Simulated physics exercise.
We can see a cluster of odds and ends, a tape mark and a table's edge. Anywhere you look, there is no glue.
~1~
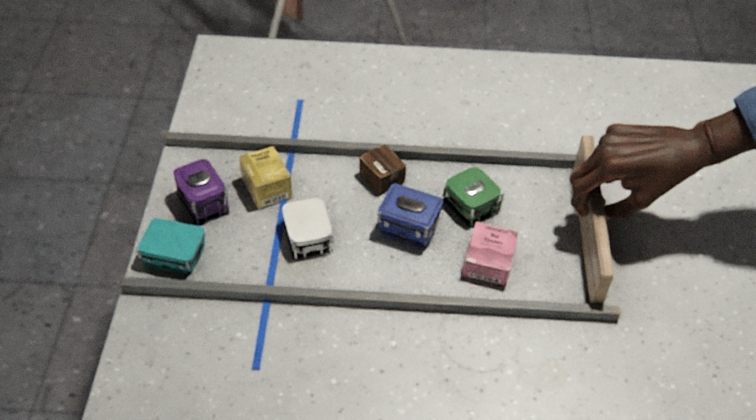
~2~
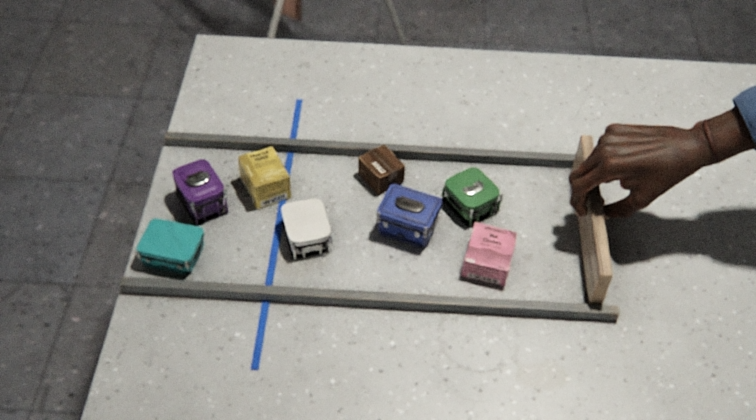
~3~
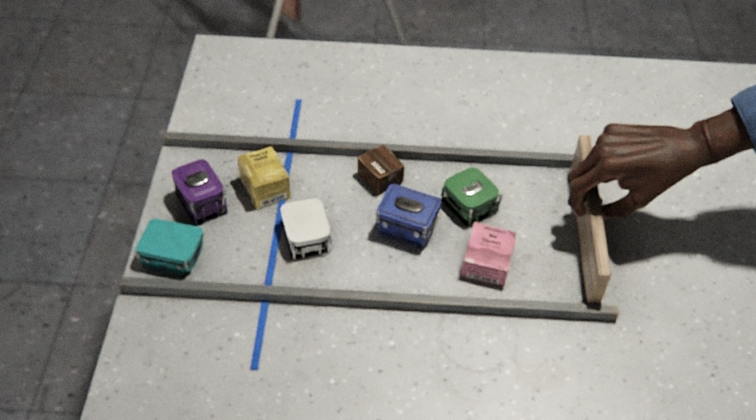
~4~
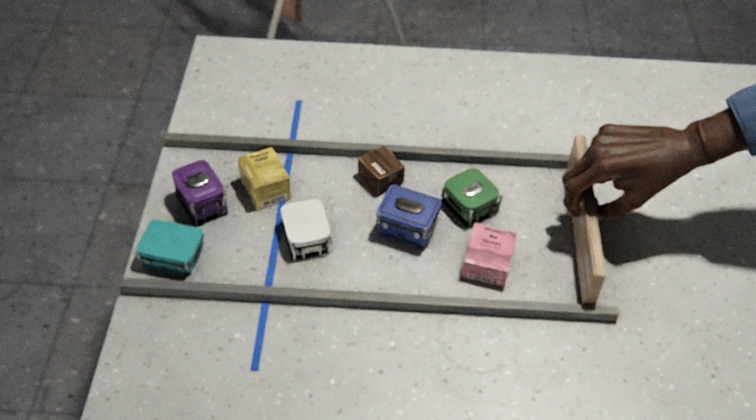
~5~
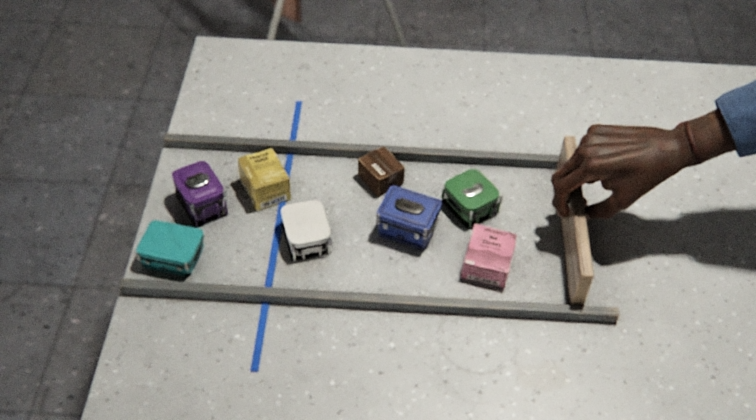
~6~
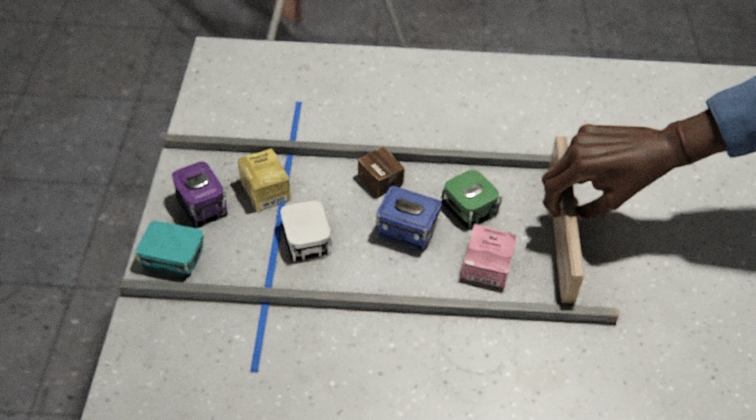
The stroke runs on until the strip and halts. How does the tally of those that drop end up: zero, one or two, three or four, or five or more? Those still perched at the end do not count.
The tally ends at zero.
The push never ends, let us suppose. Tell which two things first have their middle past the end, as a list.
In order, first the turquoise case, then the purple case.
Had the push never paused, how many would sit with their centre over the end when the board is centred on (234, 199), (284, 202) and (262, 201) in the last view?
2; 0; 1.
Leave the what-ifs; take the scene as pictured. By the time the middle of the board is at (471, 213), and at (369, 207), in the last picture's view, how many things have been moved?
At the one place 3, at the other 5.
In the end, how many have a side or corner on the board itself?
It's 2 of them.
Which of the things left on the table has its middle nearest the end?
That's the turquoise case, it ends up nearest.
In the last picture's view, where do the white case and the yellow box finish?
You'll see the white case at (196, 245), with the yellow box at (207, 181).
A little later, none off yet; turquoise case at rest near (172, 250); purple case at rest near (200, 194); yellow box at rest near (264, 179).
Next, none off yet; turquoise case at rest near (172, 250); purple case at rest near (200, 194); yellow box shifted a little near (241, 181).
When it is over, the number that fall off is zero.
